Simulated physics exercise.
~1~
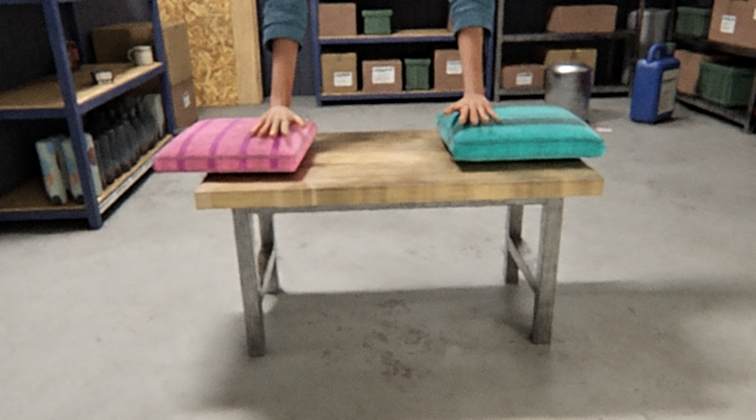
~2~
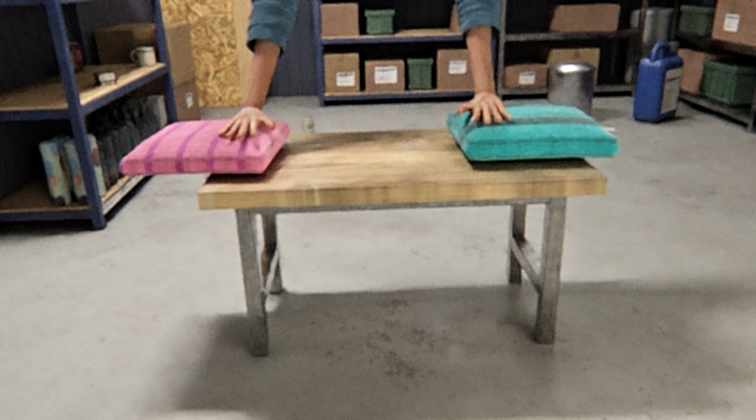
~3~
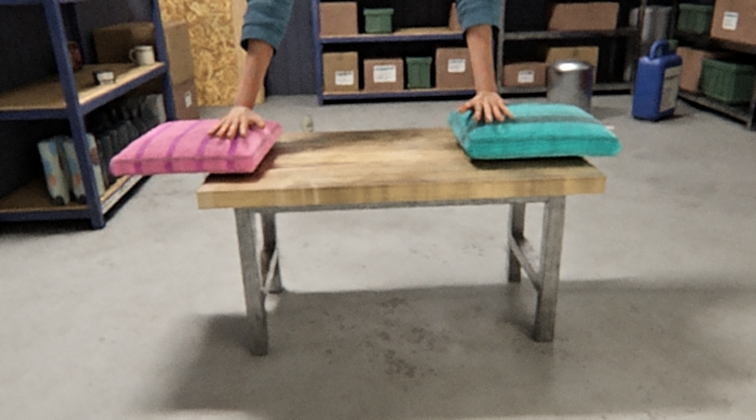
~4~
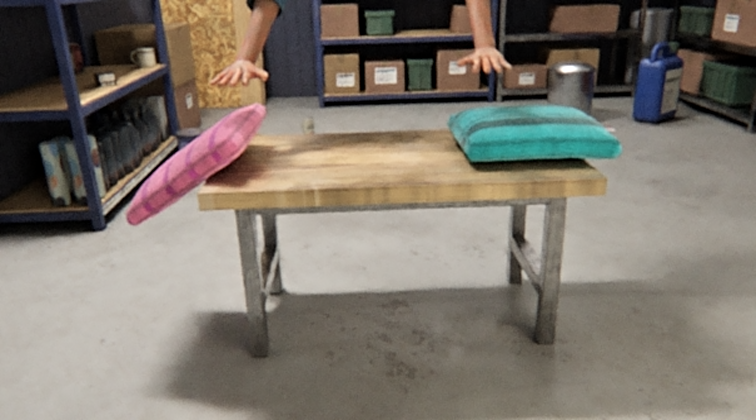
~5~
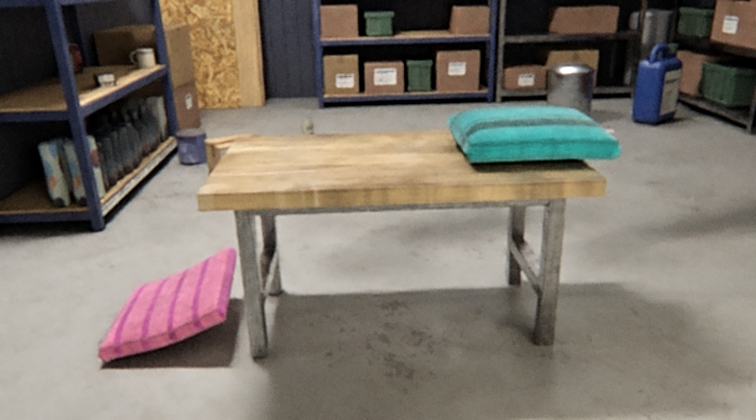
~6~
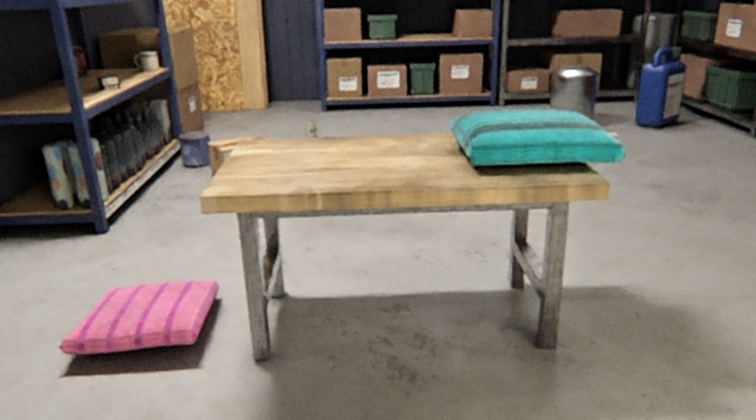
We see two hands slide a pink cushion left and a turquoise cushion slightly right over the ends of a short bench, then lift away. The pink cushion tips outwards and falls to the floor, where it lies flat, while the turquoise cushion stays on the bench.
